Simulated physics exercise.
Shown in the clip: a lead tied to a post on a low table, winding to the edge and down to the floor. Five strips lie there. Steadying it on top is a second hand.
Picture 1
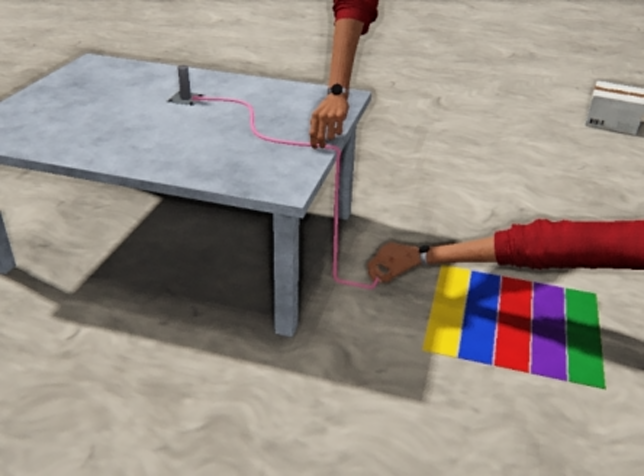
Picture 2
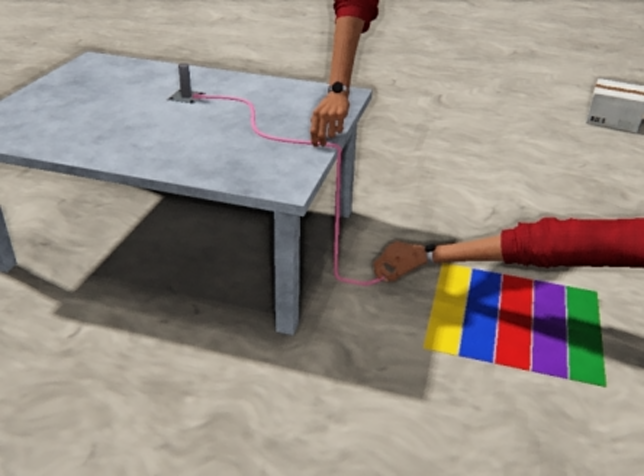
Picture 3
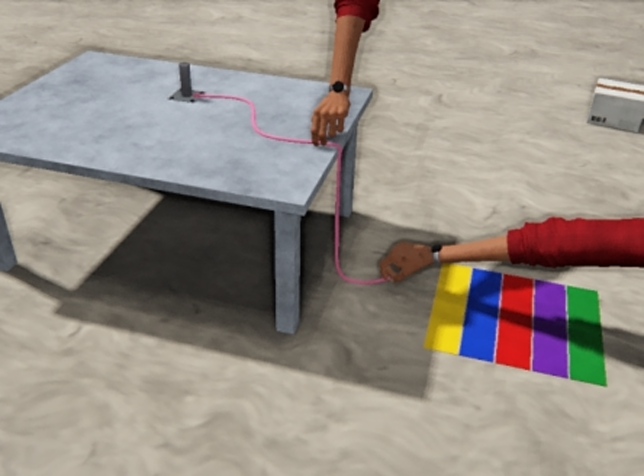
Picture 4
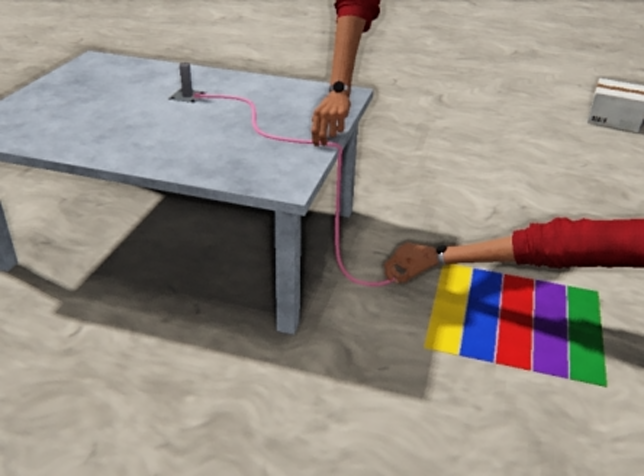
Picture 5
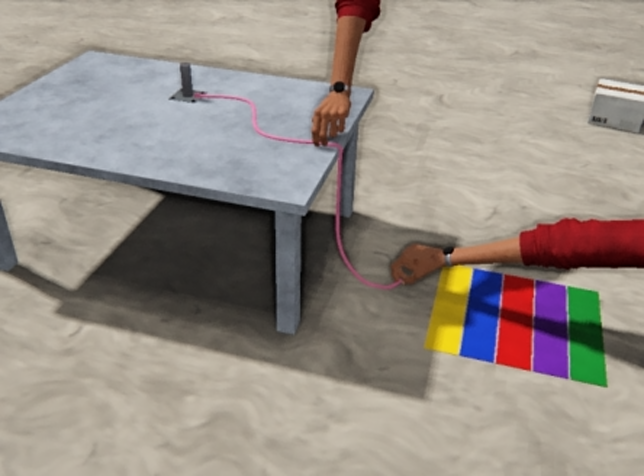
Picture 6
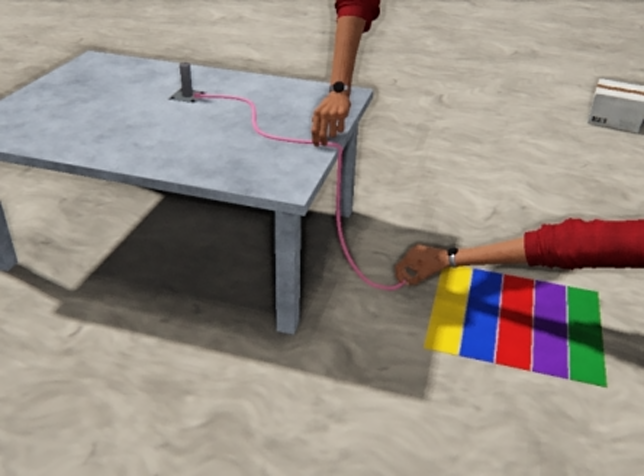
At the start, a pink cord runs from a post across a low table, over the edge and down to the floor, with one hand at the edge and another holding its end near five coloured strips. The lower hand moves slightly right, drawing the hanging cord into a slanting curve, while the upper hand stays put.
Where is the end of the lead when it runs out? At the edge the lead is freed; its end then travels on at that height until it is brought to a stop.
Above the red strip.
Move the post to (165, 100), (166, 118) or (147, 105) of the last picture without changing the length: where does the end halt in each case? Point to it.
One per try, in order: (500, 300), (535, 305), (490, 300).
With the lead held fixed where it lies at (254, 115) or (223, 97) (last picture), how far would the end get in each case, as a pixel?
First try near (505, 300), second near (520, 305).
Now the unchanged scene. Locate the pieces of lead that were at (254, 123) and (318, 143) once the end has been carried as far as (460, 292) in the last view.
They end up somewhere around (280, 124) and (343, 156).
Early on, end near (460, 292); over yellow.
Midway, end near (500, 300); over blue.
At the end of the slack, end near (524, 304); over red. The end stops over the red strip.
